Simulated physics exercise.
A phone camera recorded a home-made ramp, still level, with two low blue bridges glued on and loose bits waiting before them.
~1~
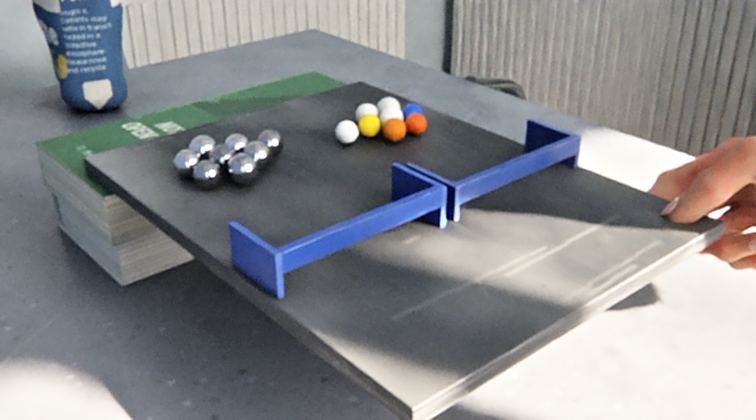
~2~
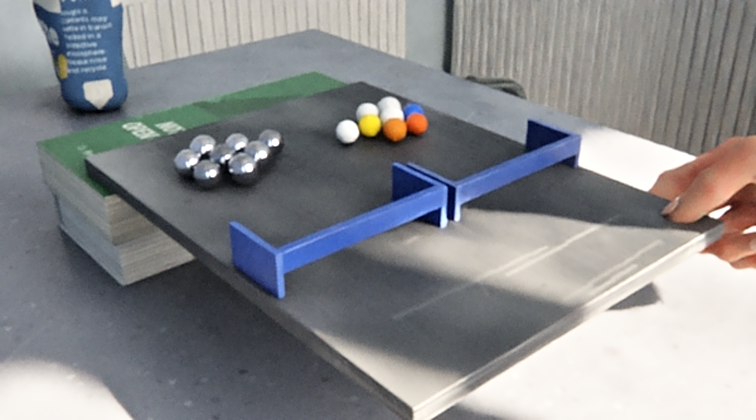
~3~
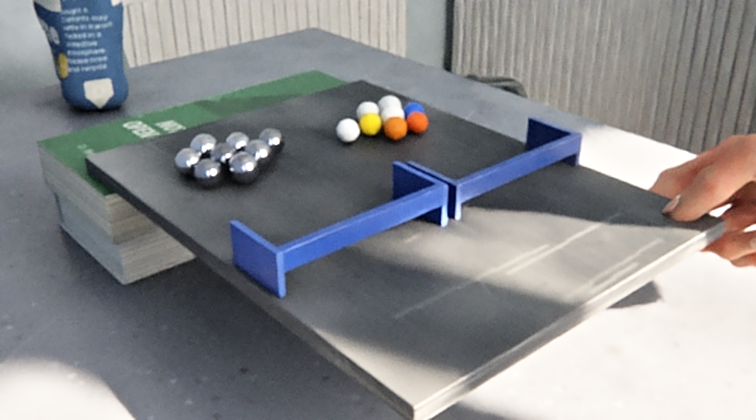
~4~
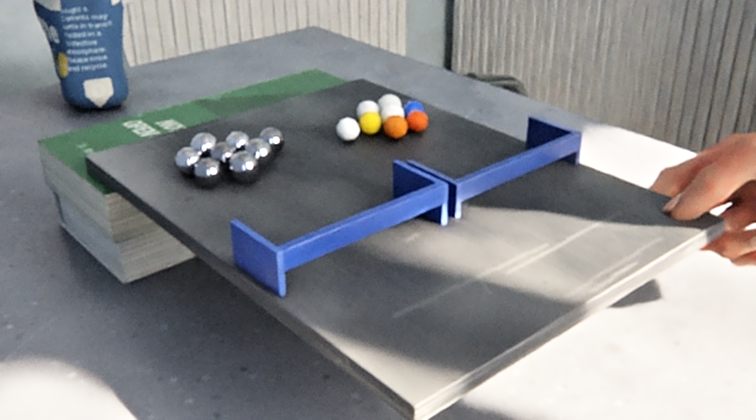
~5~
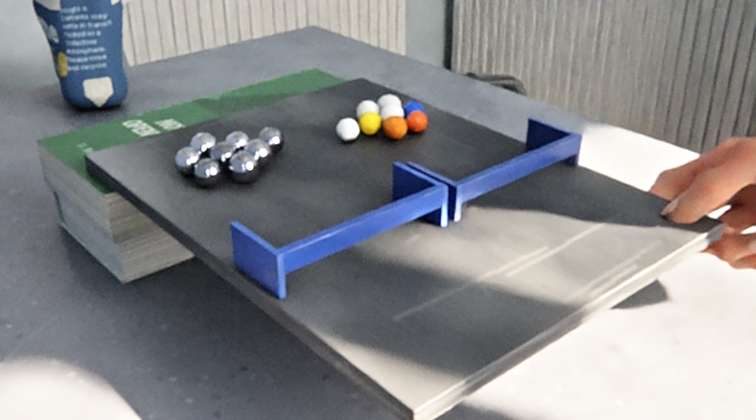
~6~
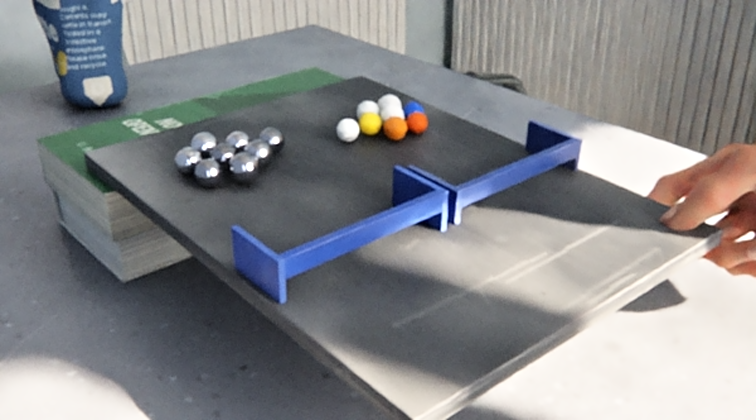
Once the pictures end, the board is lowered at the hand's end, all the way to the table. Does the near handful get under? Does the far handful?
As it turns out, the near handful is kept back and the far handful is kept back.
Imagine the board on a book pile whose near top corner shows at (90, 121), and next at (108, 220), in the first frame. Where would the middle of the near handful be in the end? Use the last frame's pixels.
The middle should sit around (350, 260) in the first case and around (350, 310) in the second.
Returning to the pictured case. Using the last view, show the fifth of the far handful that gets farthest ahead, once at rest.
Centre at approx. (517, 223) px.
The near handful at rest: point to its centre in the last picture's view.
Around (355, 295).
Then, 0.38 s past the last view, board sloping at 11°; near handful on its way down; far handful on its way down.
Then, 0.71 s past the last view, board resting at 14°; near handful has reached its gate; far handful has reached its gate.
Finally, board resting at 14°; near handful gathered behind its gate; far handful gathered behind its gate.
